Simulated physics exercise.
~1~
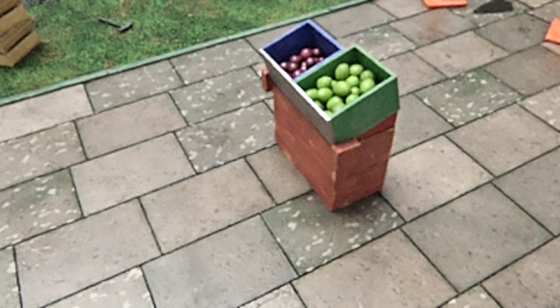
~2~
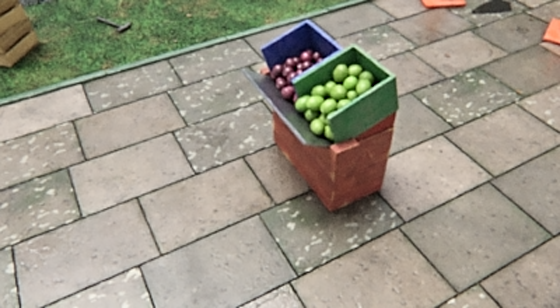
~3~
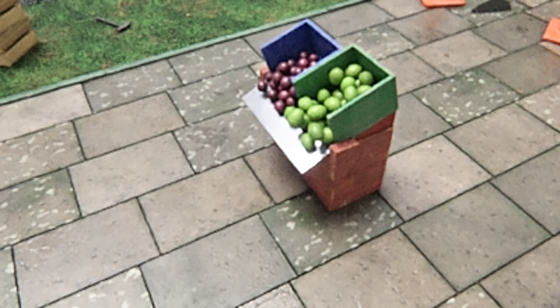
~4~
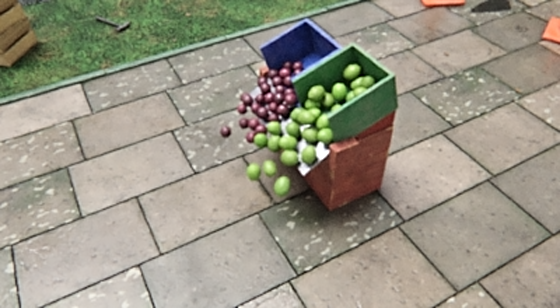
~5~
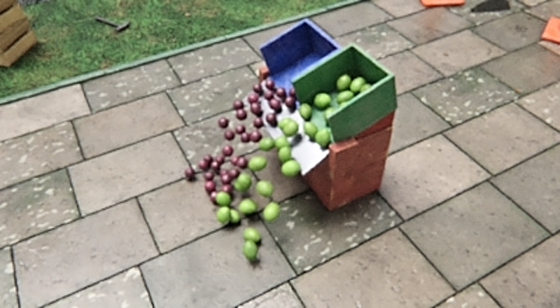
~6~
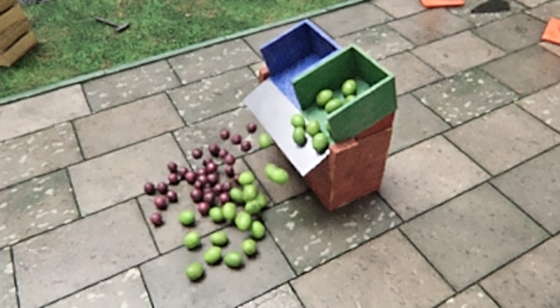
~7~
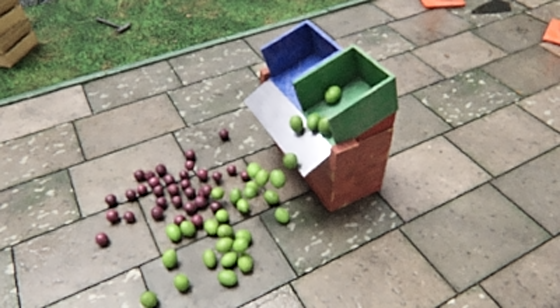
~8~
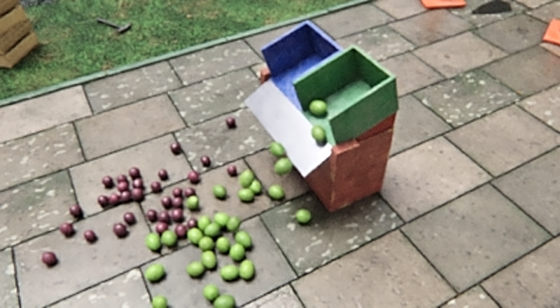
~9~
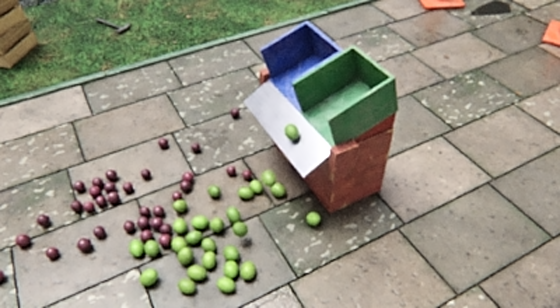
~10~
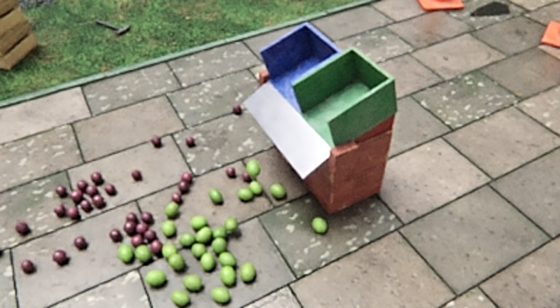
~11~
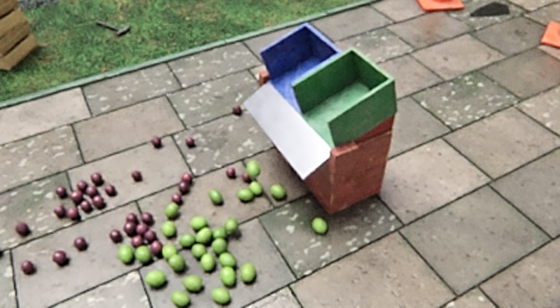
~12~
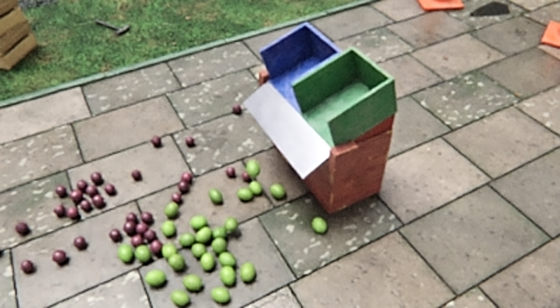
Two open-topped bins, one blue and one green, sit tilted on a reddish box on grey paving, seen from above with a strip of grass behind. The blue bin at the back holds dark red onions, and the green one in front holds round green produce. The flap along their left side swings down, and both loads start sliding out over it. They pour onto the slabs and roll left, the blue bin emptying first while a few green pieces trail behind. Finally both bins stand empty, the flap hangs down, and the scattered pieces lie still.
